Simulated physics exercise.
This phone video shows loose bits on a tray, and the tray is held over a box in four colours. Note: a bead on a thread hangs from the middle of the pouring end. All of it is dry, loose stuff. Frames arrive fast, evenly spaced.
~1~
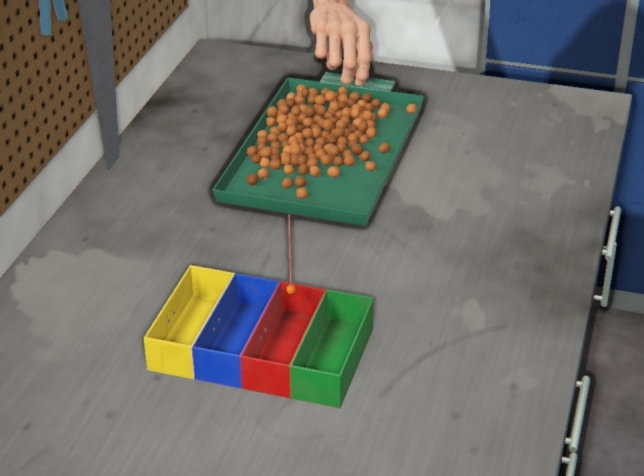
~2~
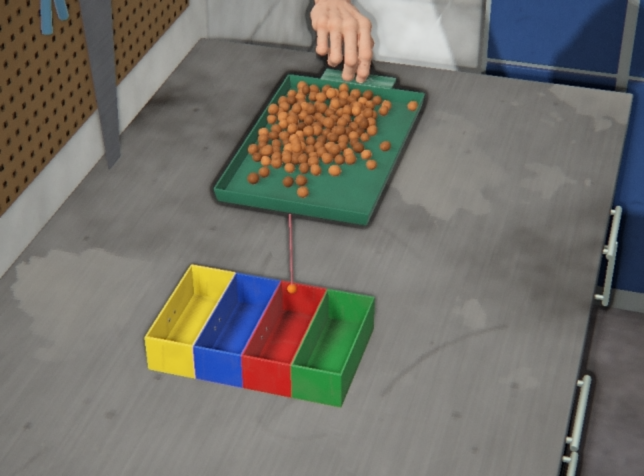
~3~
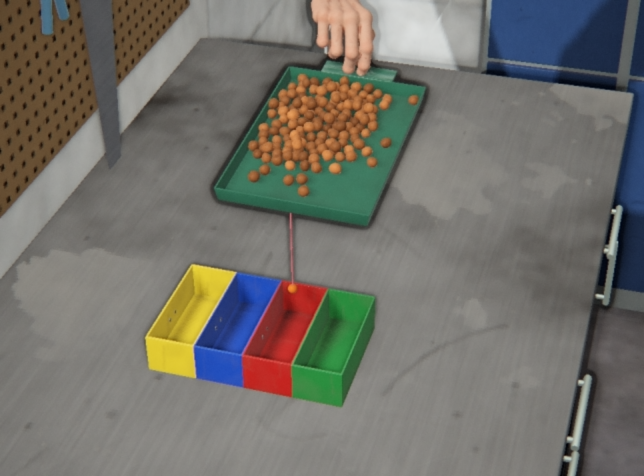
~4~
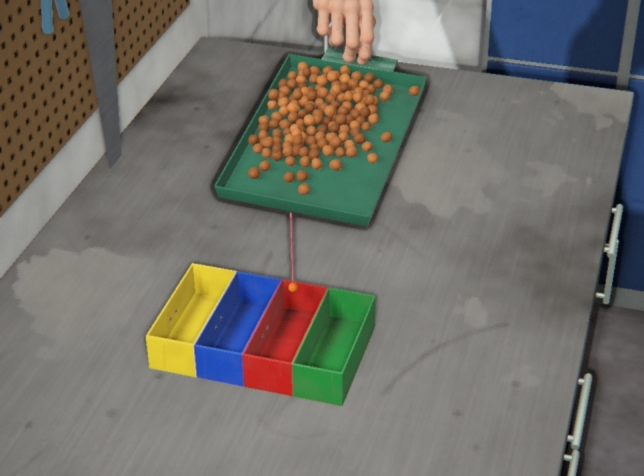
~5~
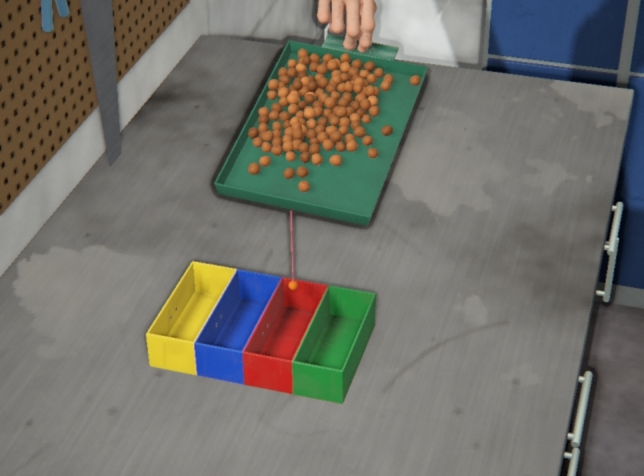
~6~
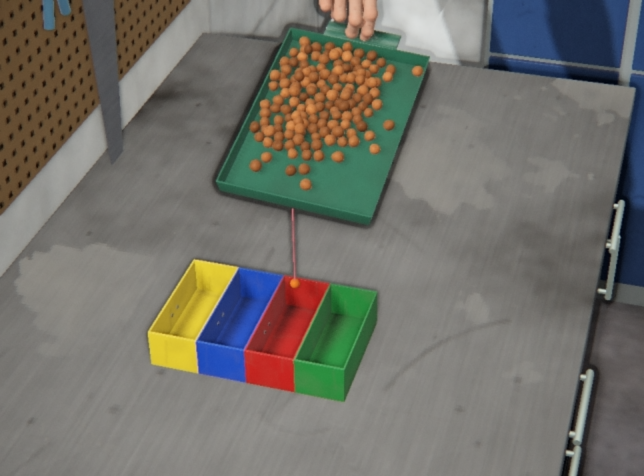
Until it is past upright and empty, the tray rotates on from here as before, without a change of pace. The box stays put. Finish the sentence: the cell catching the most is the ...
... Green cell.
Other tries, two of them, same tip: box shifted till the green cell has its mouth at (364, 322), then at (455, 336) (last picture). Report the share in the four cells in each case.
Trial 1 near 70 %, trial 2 near 80 %.
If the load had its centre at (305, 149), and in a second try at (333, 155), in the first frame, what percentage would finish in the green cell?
Roughly 40 % and then 50 %.
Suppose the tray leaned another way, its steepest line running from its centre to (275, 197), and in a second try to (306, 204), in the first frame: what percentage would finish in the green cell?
0 % then 30 %, roughly.
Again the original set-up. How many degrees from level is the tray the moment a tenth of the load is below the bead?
Roughly 70 degrees from level.
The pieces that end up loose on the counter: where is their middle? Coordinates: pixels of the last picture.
Roughly at (400, 391).
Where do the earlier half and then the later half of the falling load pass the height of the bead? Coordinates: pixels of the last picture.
Around (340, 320), followed by around (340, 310).
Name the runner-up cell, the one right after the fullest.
The runner-up: The red cell.
Shortly afterwards, tray tipped steeply; the bulk on the tray; only a few in the green cell; only a few in the red cell; a little falling or outside the box.
Next, tray tipped right over; the bulk on the tray; a little in the green cell; only a few in the red cell; a little falling or outside the box.
Some moments later, tray tipped past a quarter turn; near a third in the green cell; near a quarter in the red cell; only a few in the blue cell; near a third falling or outside the box.
In the end, tray tipped past a quarter turn; near a third in the green cell; near a quarter in the red cell; only a few in the blue cell; none at all in the yellow cell; near a third outside the box.
